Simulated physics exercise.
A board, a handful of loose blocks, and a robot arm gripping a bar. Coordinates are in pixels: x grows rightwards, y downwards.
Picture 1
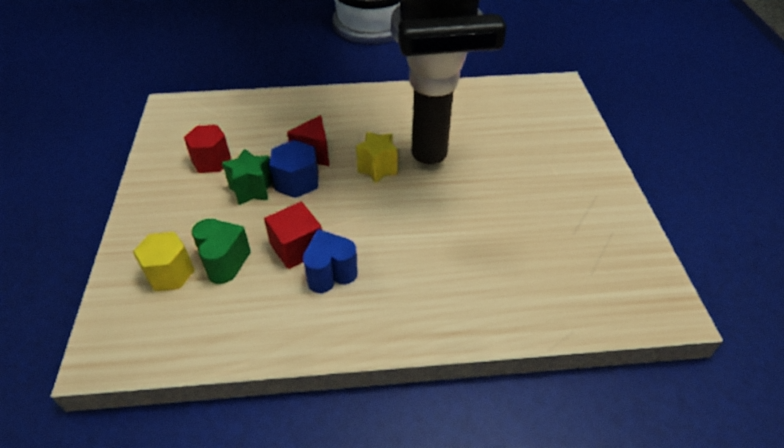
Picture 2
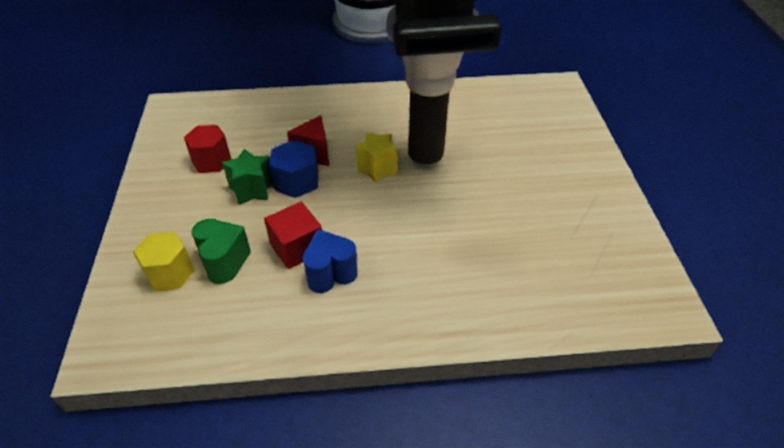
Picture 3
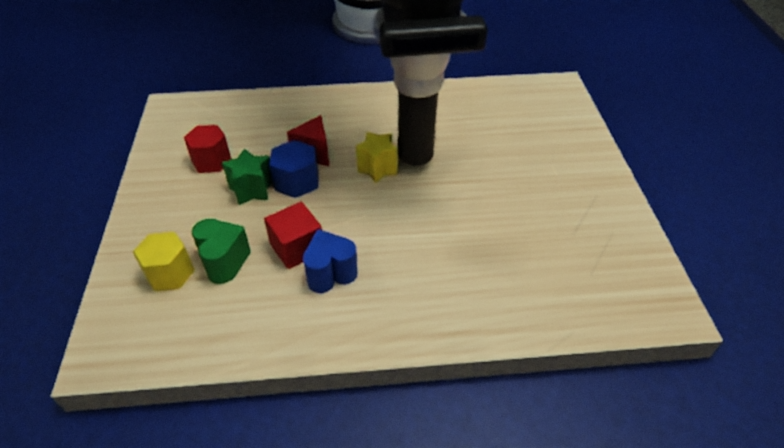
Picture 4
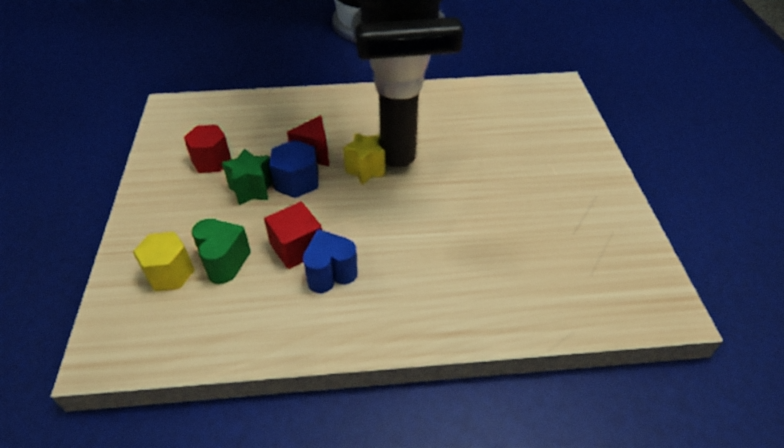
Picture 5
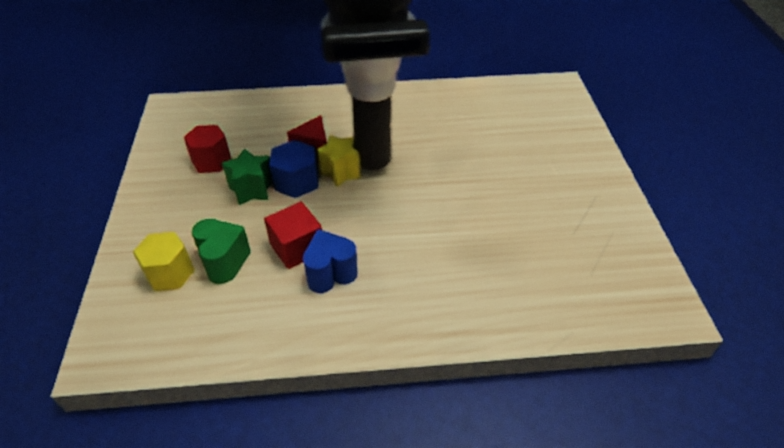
The footage shows colored blocks on a wooden board as a robot arm moves a dark bar left to the yellow star, then pushes the star a short way left, up beside the blue hexagonal block.
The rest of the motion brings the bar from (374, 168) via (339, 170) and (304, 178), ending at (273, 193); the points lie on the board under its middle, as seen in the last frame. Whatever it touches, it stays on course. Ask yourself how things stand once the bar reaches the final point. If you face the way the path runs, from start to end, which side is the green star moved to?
To the path's left.
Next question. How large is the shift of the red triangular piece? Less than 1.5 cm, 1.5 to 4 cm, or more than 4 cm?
Overall it shifts between 1.5 and 4 cm.
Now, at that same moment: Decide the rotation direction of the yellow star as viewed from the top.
Seen from overhead, it turns clockwise.
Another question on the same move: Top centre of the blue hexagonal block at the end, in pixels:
Near (197, 164).
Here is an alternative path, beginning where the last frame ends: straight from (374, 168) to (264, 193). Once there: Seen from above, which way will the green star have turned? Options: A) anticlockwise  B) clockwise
It's A.
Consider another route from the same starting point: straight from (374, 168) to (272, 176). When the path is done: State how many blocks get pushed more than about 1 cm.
That push would leave three or more blocks displaced by more than about 1 cm.
On the path given first. One third of the way, bar at (338, 161); green star at (217, 172), turned 30° anticlockwise; blue hexagonal block at (258, 159); red triangular piece at (295, 125), turned 60° clockwise; yellow star at (302, 148).
Two thirds of the way, bar at (302, 170); green star at (186, 184), turned 45° anticlockwise; blue hexagonal block at (224, 164), turned 30° anticlockwise; red triangular piece at (291, 125), turned 80° clockwise; yellow star at (264, 152).
At the end, bar at (271, 184); green star at (173, 190), turned 70° anticlockwise; blue hexagonal block at (197, 164), turned 40° anticlockwise; red triangular piece at (291, 125), turned 80° clockwise; yellow star at (240, 156), turned 40° clockwise.
